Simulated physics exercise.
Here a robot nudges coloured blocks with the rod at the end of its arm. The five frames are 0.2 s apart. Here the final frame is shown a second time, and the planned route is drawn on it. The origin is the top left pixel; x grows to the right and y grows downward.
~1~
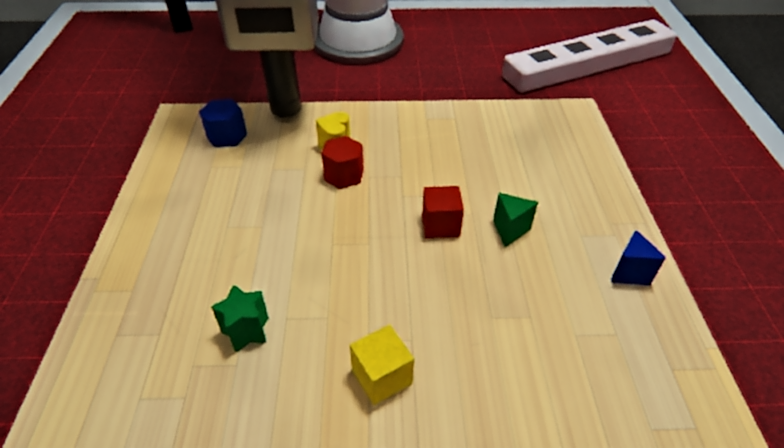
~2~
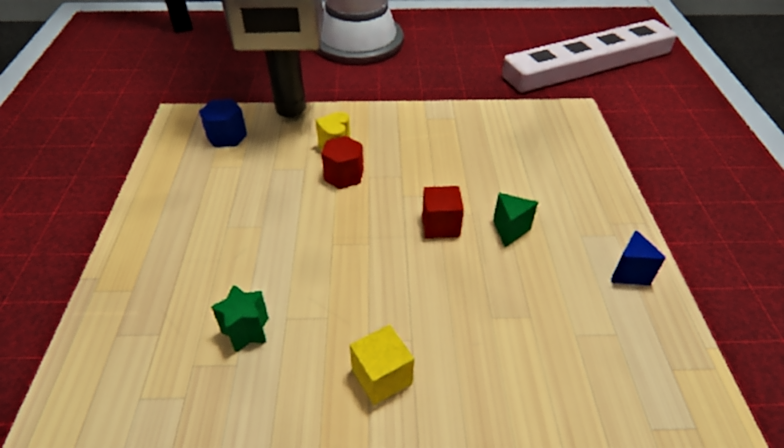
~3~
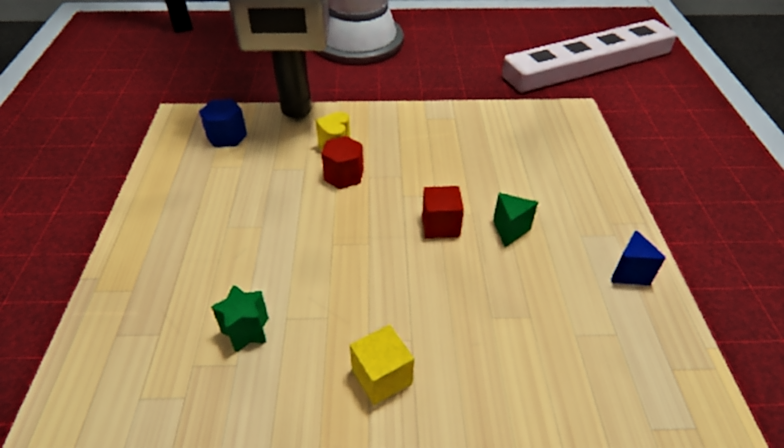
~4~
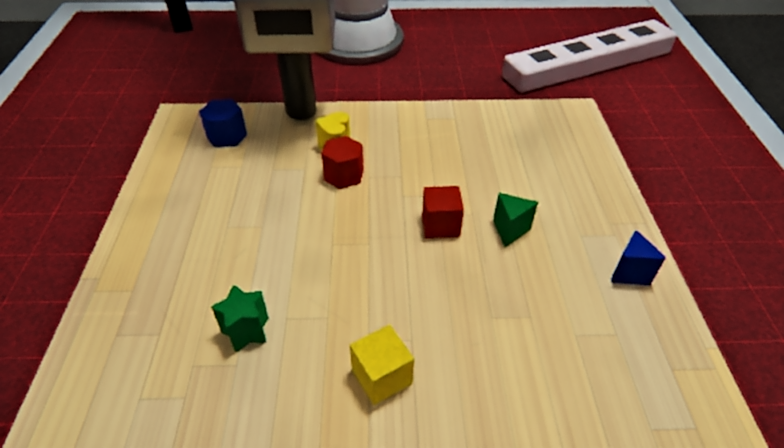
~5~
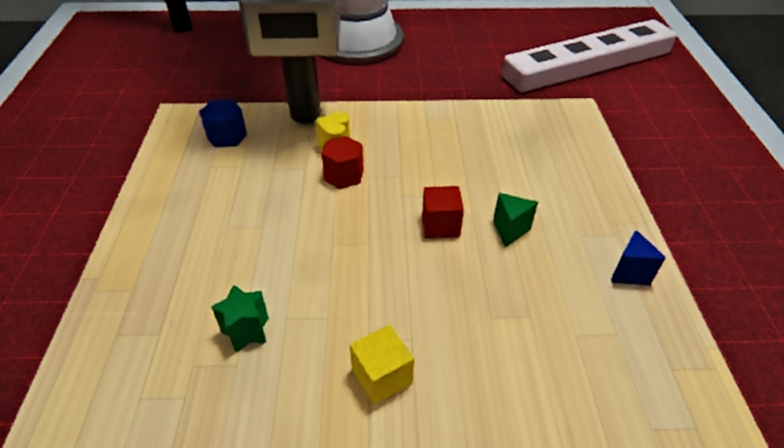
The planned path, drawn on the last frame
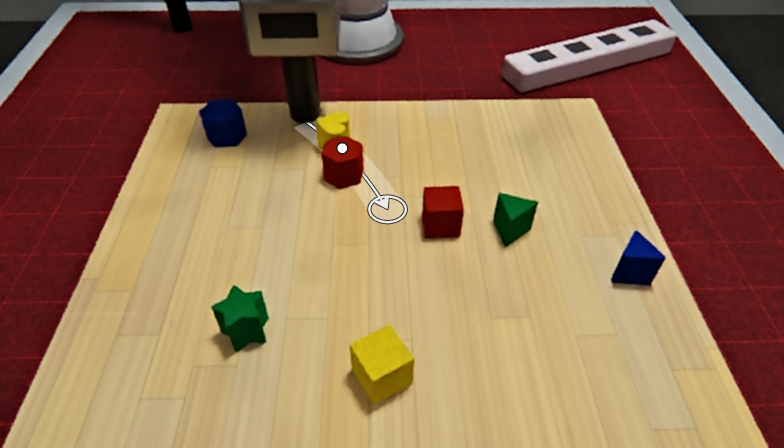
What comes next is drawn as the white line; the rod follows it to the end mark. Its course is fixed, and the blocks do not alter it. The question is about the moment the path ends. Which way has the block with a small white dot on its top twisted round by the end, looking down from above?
Bird's-eye view: Clockwise.
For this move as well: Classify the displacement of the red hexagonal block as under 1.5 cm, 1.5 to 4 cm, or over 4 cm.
Once the path ends, it will sit over 4 cm from where it is now.
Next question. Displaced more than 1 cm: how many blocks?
Of all the blocks, two travel more than a centimetre.
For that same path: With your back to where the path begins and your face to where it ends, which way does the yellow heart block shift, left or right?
The left-hand side.
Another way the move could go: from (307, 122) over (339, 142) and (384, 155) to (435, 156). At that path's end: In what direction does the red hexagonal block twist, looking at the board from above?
Bird's-eye view: Clockwise.
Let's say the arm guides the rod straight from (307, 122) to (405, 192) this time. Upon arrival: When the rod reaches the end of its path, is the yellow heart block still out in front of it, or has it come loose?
Prediction: Still leading.
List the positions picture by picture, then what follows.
Tip of the rod (286, 109), middles of tops, yellow heart block (334, 122), red hexagonal block (342, 148), red square block (444, 198), in the first frame.
Rod (291, 109), nothing pushed, in the second frame.
Rod (296, 110), nothing pushed, in the third frame.
Rod (302, 112), nothing pushed, in the fourth frame.
Rod (306, 115), yellow heart block (334, 122), red hexagonal block (342, 148), red square block (444, 198), in the fifth frame.
The line goes from (307, 122) by way of (336, 146) and (363, 174) to (388, 209); the dot is on the red hexagonal block.
The first path, step by step. One third of the way, rod (335, 139); yellow heart block (351, 134); red hexagonal block (348, 159), turned 35° clockwise.
Two thirds of the way, rod (363, 168); yellow heart block (389, 160), turned 25° anticlockwise; red hexagonal block (350, 173), turned 80° clockwise.
At the end, rod (388, 202); yellow heart block (421, 176), turned 65° anticlockwise; red hexagonal block (346, 188), turned 140° clockwise; red square block unmoved.
